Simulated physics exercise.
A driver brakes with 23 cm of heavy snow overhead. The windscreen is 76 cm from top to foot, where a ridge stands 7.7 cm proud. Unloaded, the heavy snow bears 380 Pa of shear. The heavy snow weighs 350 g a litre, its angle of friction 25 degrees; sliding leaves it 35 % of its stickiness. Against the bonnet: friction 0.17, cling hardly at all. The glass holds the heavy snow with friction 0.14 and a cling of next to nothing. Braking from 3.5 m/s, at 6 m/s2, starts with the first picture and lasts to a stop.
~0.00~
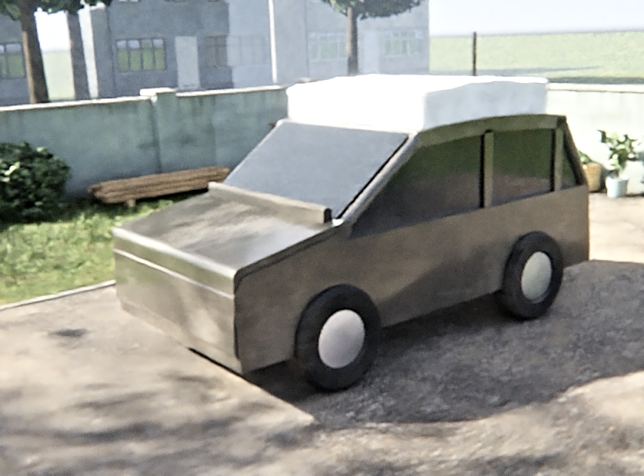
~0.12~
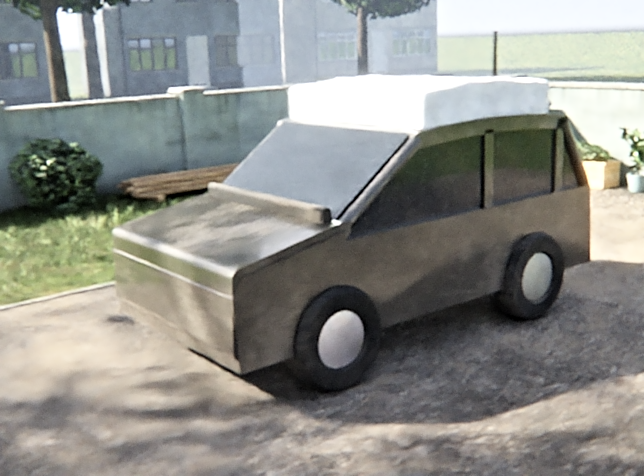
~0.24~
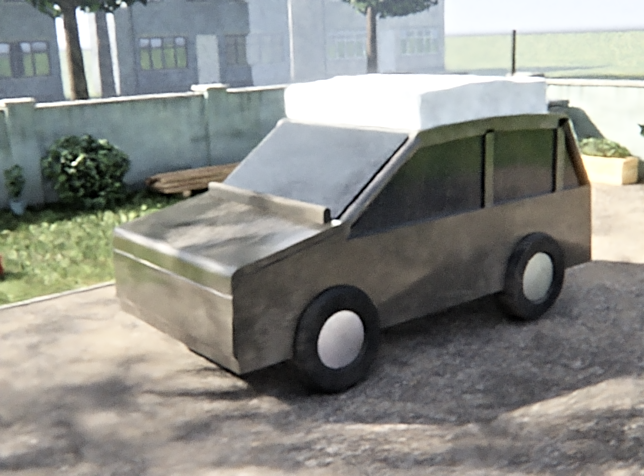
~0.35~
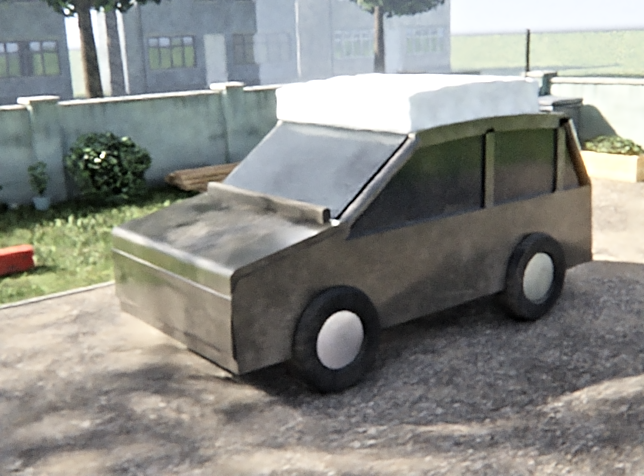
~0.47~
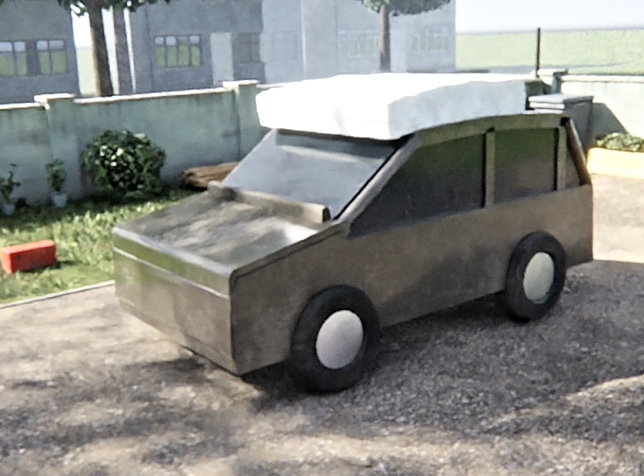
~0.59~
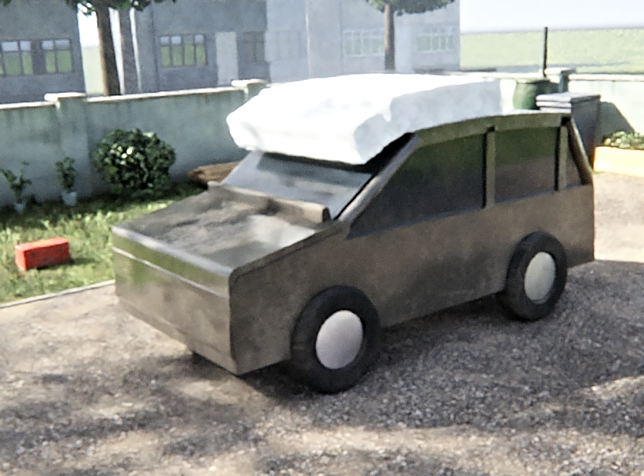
A thick slab of white snow rides almost unmoved on the roof of a dull brown car as the wall and garden behind drift right, ever more slowly. The slab then slides forward to the left, baring the rear of the roof, and its front edge juts over the upper windscreen.
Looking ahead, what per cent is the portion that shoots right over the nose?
Expect roughly 99 %.
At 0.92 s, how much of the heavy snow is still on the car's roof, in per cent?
About 0 %.
After 0.92 s, none of the snow is on the roof, 41 % on the glass, 59 % on the bonnet and none has gone off the nose.
After 1.31 s, none of the snow is on the roof, 1 % on the glass, 45 % on the bonnet and 54 % has gone off the nose.
After 1.70 s, none of the snow is on the roof, 1 % on the glass, 6 % on the bonnet and 93 % has gone off the nose.
After 2.08 s, none of the snow is on the roof, 1 % on the glass, 1 % on the bonnet and 99 % has gone off the nose.
After 2.30 s, none of the snow is on the roof, 1 % on the glass, none on the bonnet and 99 % has gone off the nose.
